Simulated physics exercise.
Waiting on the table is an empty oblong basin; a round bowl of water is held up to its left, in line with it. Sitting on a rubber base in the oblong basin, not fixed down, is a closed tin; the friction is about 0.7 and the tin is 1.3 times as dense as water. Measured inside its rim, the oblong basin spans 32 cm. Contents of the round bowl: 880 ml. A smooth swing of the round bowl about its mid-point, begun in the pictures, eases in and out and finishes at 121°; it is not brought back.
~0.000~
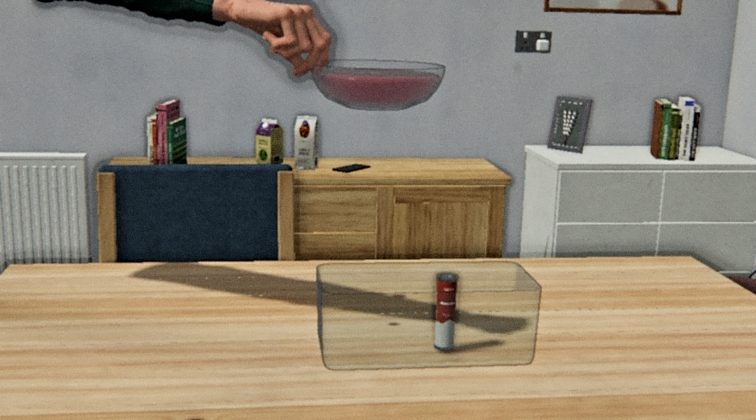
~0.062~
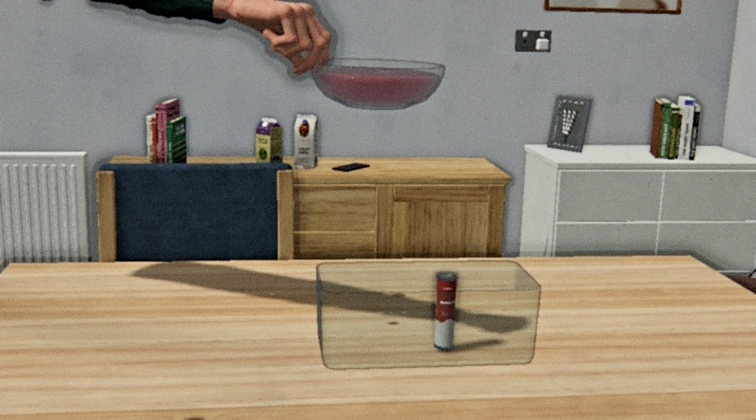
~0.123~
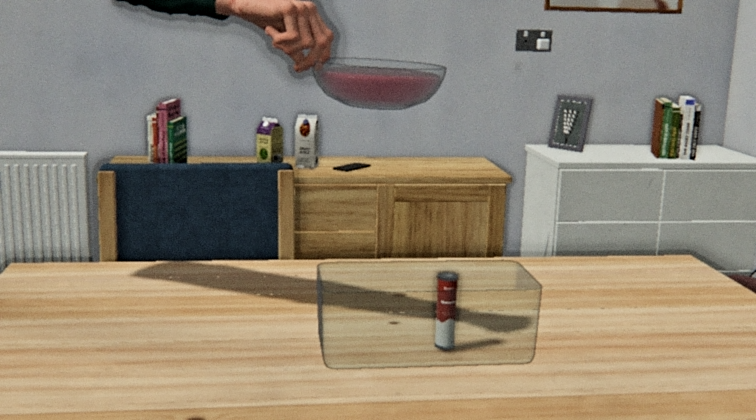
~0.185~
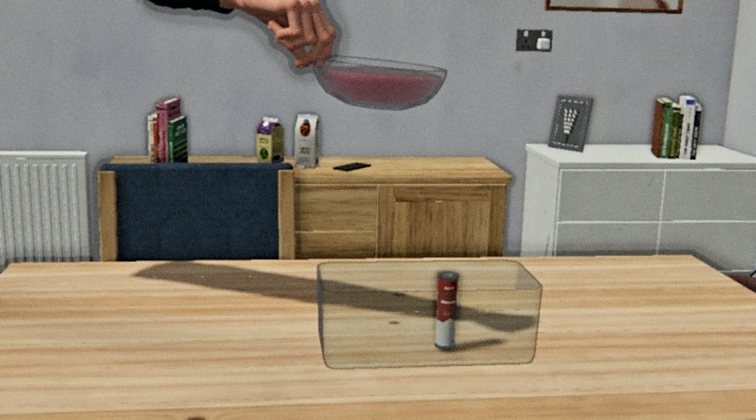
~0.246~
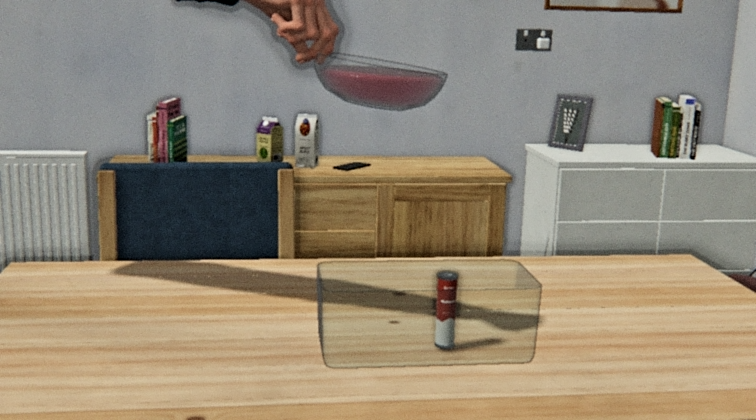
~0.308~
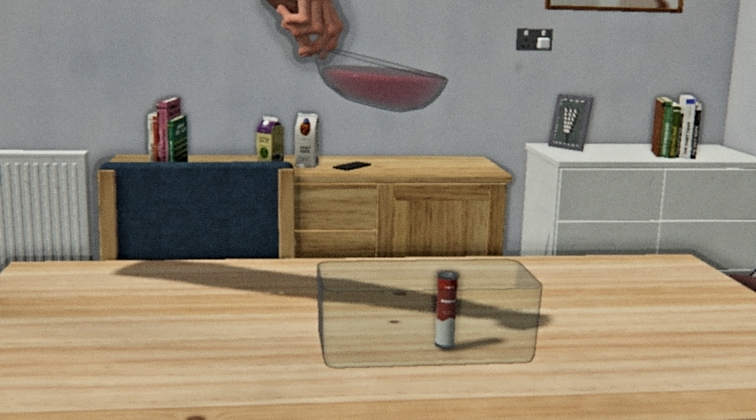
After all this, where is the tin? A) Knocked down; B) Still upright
Answer: A.
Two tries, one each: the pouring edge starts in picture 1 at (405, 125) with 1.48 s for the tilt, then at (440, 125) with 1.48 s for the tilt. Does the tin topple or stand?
Run one: It does not tip. Run two: It does not tip.
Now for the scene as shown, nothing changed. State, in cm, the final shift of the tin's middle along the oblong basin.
The middle of the tin ends some 7.5 cm along the basin.
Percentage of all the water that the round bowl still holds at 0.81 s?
About 16 percent.
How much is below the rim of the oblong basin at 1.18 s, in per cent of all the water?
I reckon close to 92 per cent.
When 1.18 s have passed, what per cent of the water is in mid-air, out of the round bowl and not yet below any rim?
Around 3 per cent of the liquid is in flight.
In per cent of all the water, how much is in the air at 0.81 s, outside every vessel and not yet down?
I'd put it at about 54 percent.
After 0.81 s the tilt is 69° and 17 per cent is still to pour; the tin stands where it began.
After 1.18 s the tilt is 109° and 0 per cent is still to pour; the tin leans 52°.
After 1.56 s the tilt is 121° and 0 per cent is still to pour; the tin lies on its side.
After 1.98 s the tilt is 121° and 0 per cent is still to pour; the tin lies on its side.
In the end the tin lies on its side.
